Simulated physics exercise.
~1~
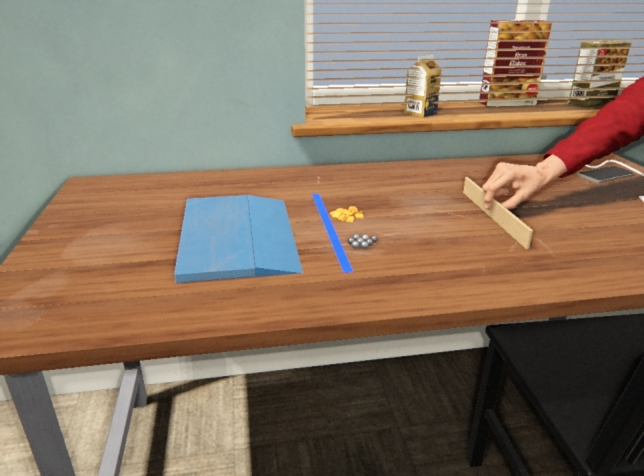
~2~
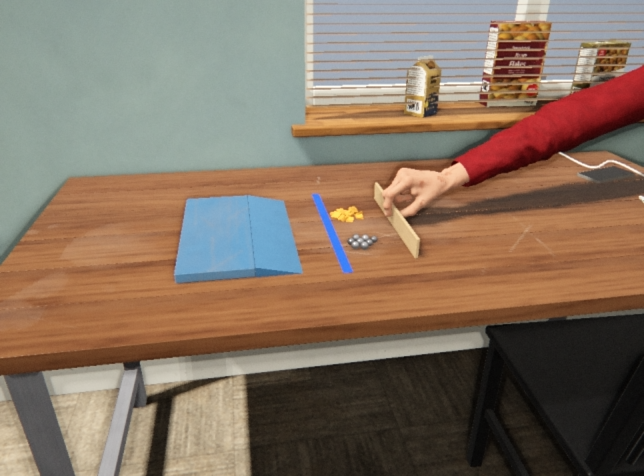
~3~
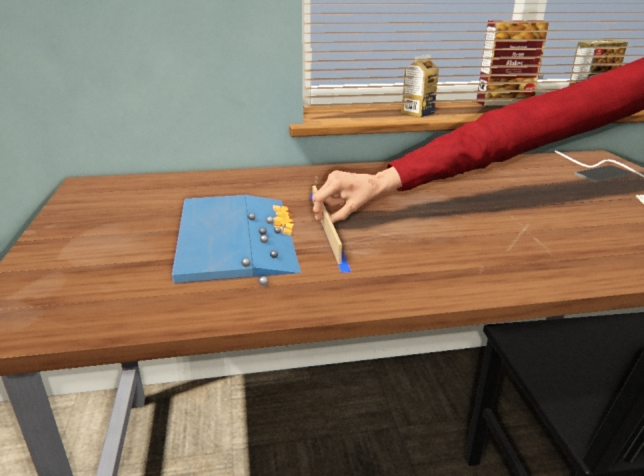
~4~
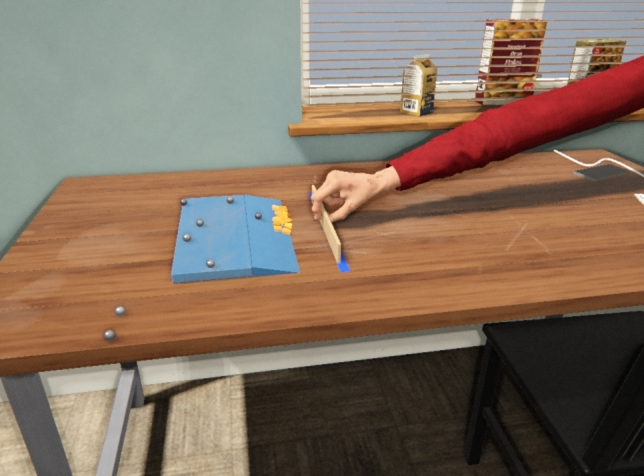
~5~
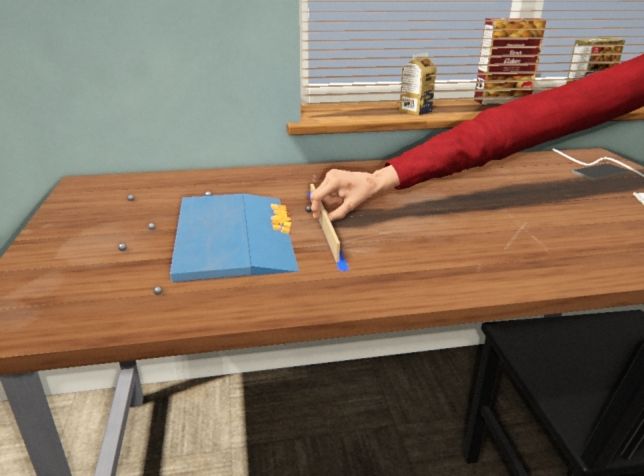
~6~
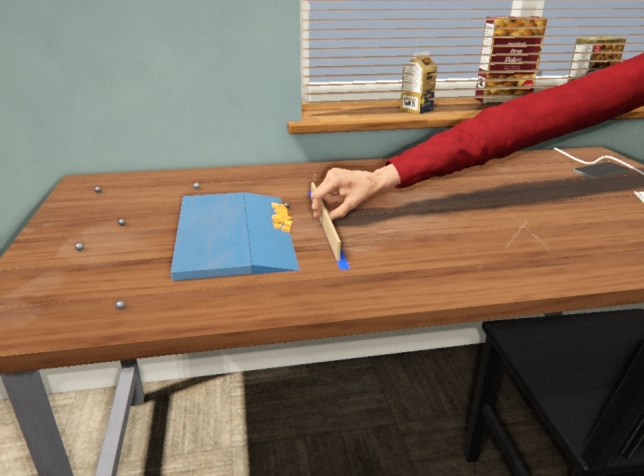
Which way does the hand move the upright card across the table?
The hand moves the card to the left, toward the blue tape and the ramp.
The video shows a hand sliding an upright card left across a wooden table, pushing yellow pieces and small grey balls to a blue ramp; the card stops at blue tape, the balls roll up and over the slab, and the yellow pieces stay low on the ramp.
